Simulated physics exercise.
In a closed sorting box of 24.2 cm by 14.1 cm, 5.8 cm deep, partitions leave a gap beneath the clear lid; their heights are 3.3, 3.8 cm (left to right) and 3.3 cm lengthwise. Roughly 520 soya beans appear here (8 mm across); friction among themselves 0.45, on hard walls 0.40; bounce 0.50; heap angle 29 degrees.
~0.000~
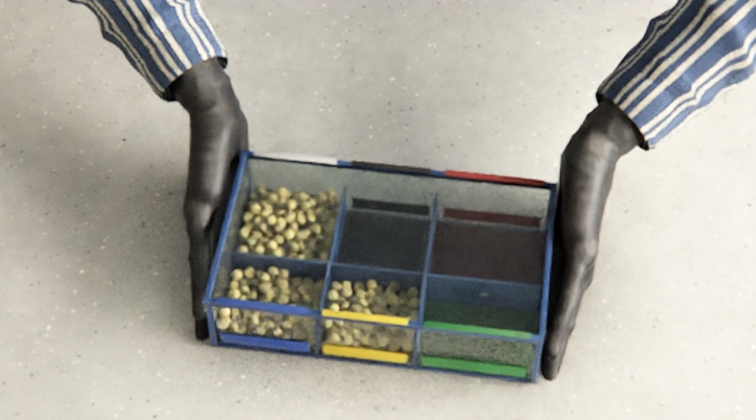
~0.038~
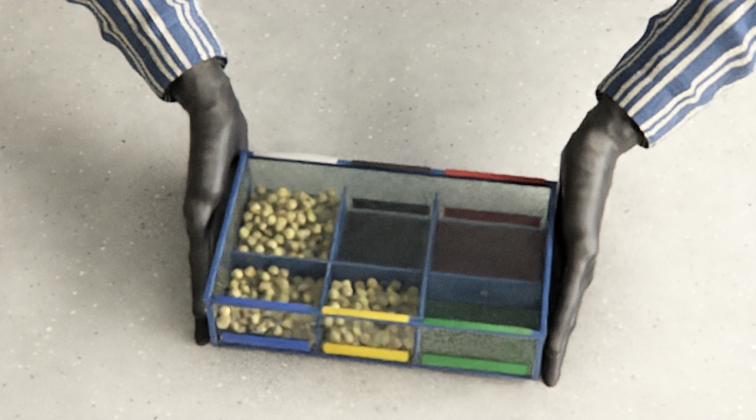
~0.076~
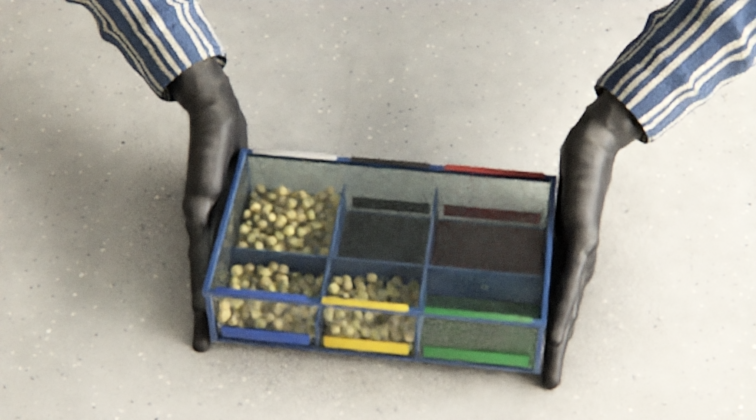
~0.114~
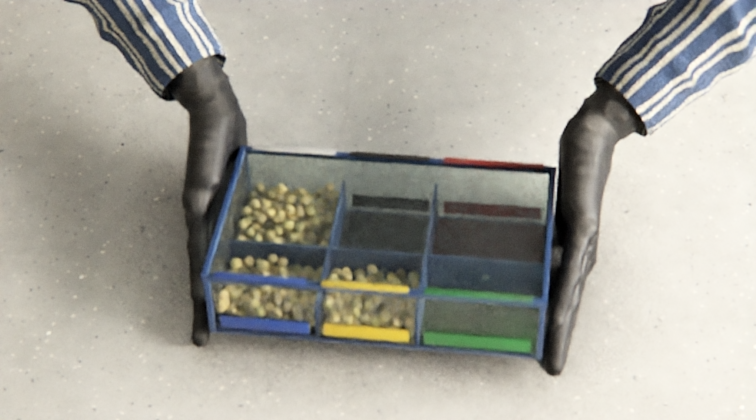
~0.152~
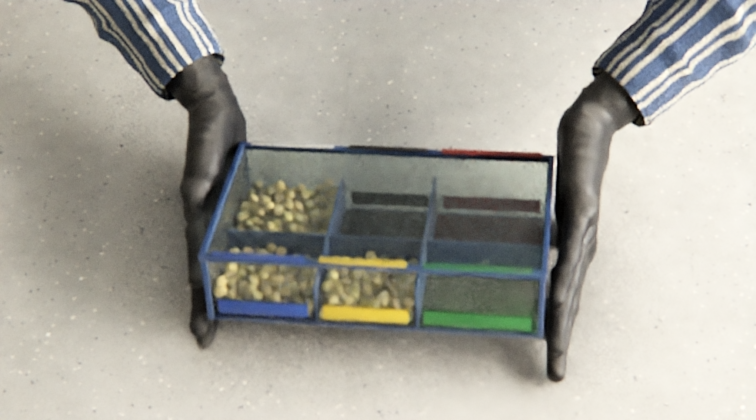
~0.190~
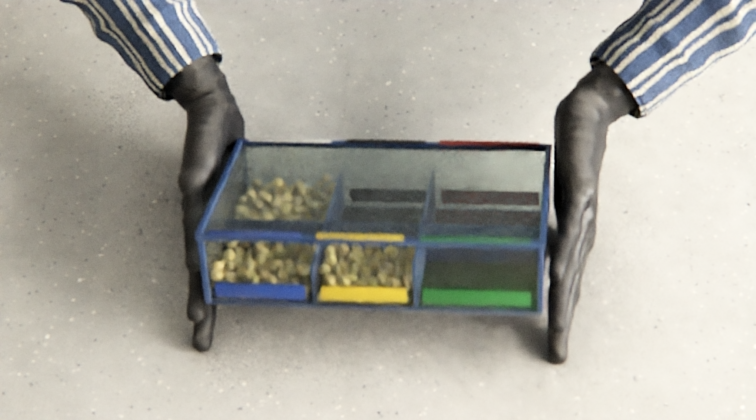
Two dark hands tilt a clear-lidded box holding soya beans in three of its six compartments.
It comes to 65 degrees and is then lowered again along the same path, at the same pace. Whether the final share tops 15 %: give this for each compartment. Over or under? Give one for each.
In order: Red compartment: Fails to beat the threshold; blue compartment: Beats the threshold; green compartment: Fails to beat the threshold; yellow compartment: Beats the threshold; white compartment: Beats the threshold; black compartment: Fails to beat the threshold.
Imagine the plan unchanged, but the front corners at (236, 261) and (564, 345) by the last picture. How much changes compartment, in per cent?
Roughly 30 per cent.
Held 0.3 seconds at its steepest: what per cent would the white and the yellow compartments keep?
White 50, yellow 20.
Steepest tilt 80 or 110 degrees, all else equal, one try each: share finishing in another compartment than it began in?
Some 25 and 50 per cent.
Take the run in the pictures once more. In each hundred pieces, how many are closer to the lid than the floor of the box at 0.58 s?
Around 20 in a hundred, give or take.
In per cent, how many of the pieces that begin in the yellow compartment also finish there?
About 80 per cent.
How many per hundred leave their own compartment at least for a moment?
The share is close to 10 percent.
After 0.58 s, tilt 63 degrees; blue 25 %, yellow 25 %, white 50 %.
After 0.84 s, tilt 25 degrees; blue 25 %, yellow 20 %, white 50 %, black 5 %.
Then, at 1.20 s, tilt 0 degrees; blue 25 %, yellow 20 %, white 50 %, black 5 %.
At rest (1.8 s), red 0 %, blue 25 %, green 0 %, yellow 20 %, white 50 %, black 5 %.
